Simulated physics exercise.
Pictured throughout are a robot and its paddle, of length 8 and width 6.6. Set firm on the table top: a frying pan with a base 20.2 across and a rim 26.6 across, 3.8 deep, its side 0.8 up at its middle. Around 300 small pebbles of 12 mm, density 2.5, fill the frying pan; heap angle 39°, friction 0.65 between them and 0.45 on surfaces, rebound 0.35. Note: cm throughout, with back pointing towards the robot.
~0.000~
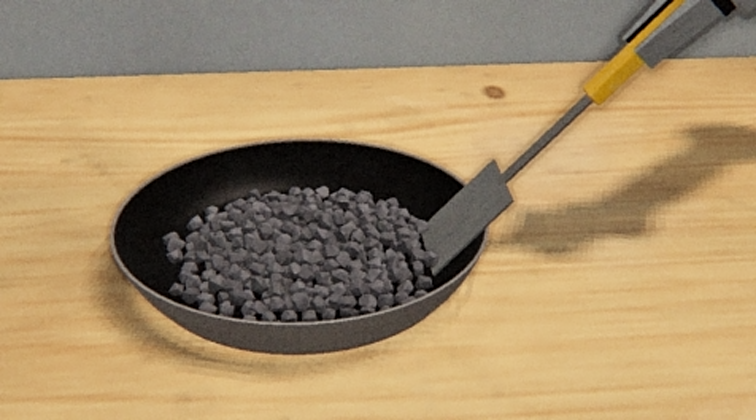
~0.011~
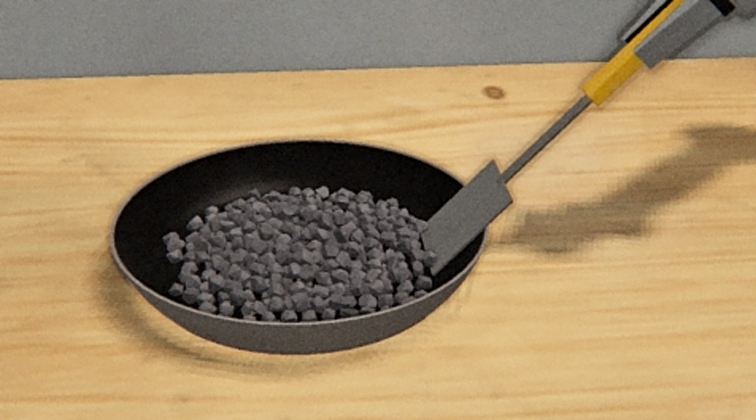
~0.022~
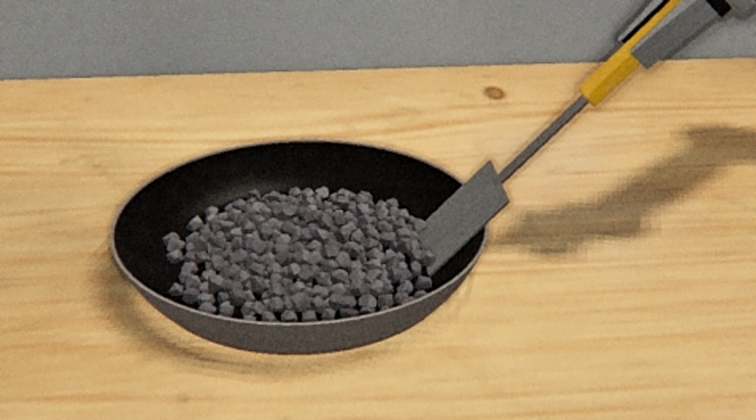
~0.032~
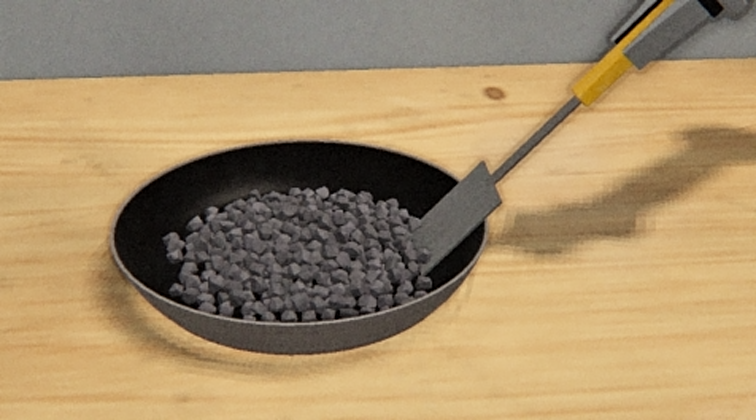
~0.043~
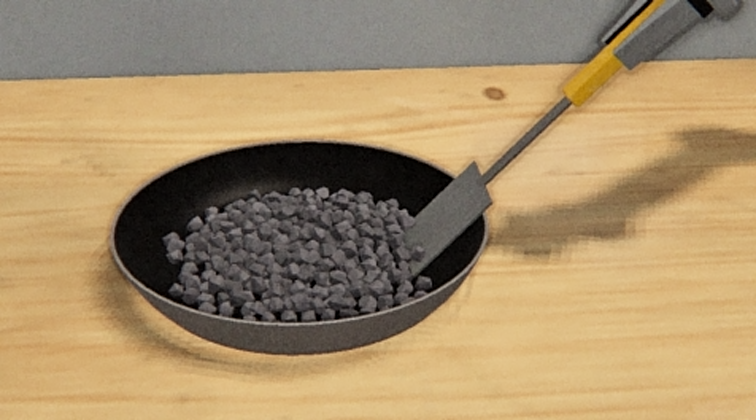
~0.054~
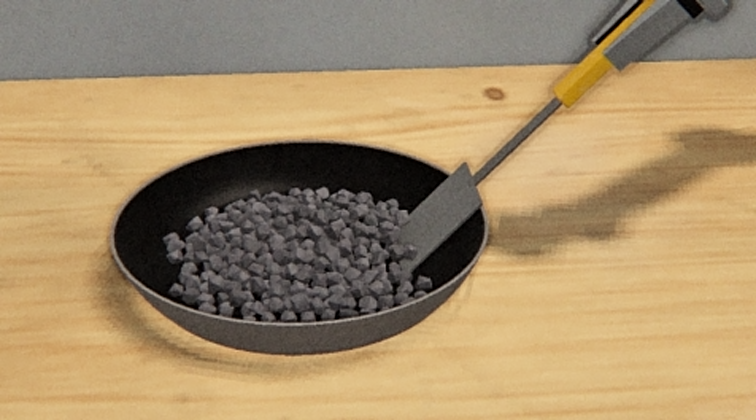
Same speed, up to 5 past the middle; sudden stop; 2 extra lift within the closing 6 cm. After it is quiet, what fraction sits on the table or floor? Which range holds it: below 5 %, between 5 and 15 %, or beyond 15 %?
The range below 5 %.
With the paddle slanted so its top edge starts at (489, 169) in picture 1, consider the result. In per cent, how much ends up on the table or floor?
I'd estimate close to 0 per cent.
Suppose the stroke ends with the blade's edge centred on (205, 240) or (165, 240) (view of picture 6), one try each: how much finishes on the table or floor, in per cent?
The two tries give near 0 and near 10 in a hundred.
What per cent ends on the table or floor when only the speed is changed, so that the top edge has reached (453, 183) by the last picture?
Near 5 in a hundred.
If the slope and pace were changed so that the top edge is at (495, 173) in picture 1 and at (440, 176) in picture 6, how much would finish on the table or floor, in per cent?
About 10 per cent.
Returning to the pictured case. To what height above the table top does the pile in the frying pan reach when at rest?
Roughly 4.5 centimetres.
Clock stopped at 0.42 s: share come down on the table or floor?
It is near 0 percent.
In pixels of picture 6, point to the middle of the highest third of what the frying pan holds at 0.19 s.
Around (258, 239).
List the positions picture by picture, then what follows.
Paddle top edge at (504, 179), sloping 47°; upper third of the load around (299, 242), from x 170 to 430, top at y 195; 298 in the frying pan, in the first frame.
Paddle top edge at (503, 180), sloping 47°; upper third of the load around (299, 242), from x 170 to 430, top at y 195, in the second frame.
Paddle top edge at (500, 180), sloping 47°; upper third of the load around (299, 241), from x 170 to 430, top at y 195, in the third frame.
Paddle top edge at (493, 181), sloping 47°; upper third of the load around (299, 241), from x 170 to 425, top at y 195, in the fourth frame.
Paddle top edge at (483, 181), sloping 47°; upper third of the load around (304, 241), from x 170 to 425, top at y 195, in the fifth frame.
Paddle top edge at (474, 182), sloping 47°; upper third of the load around (302, 237), from x 170 to 425, top at y 195; 298 in the frying pan, in the sixth frame.
By 0.12 s, sloping 47°, highest piece 4 above the table; 298 in the frying pan.
By 0.19 s, sloping 47°, highest piece 5 above the table; 298 in the frying pan.
By 0.42 s, sloping 47°, highest piece 4 above the table; 298 in the frying pan.
By 1.47 s, sloping 47°, highest piece 4 above the table; 298 in the frying pan.
Final count, 298 in the frying pan. That is 0 % on the table or floor.
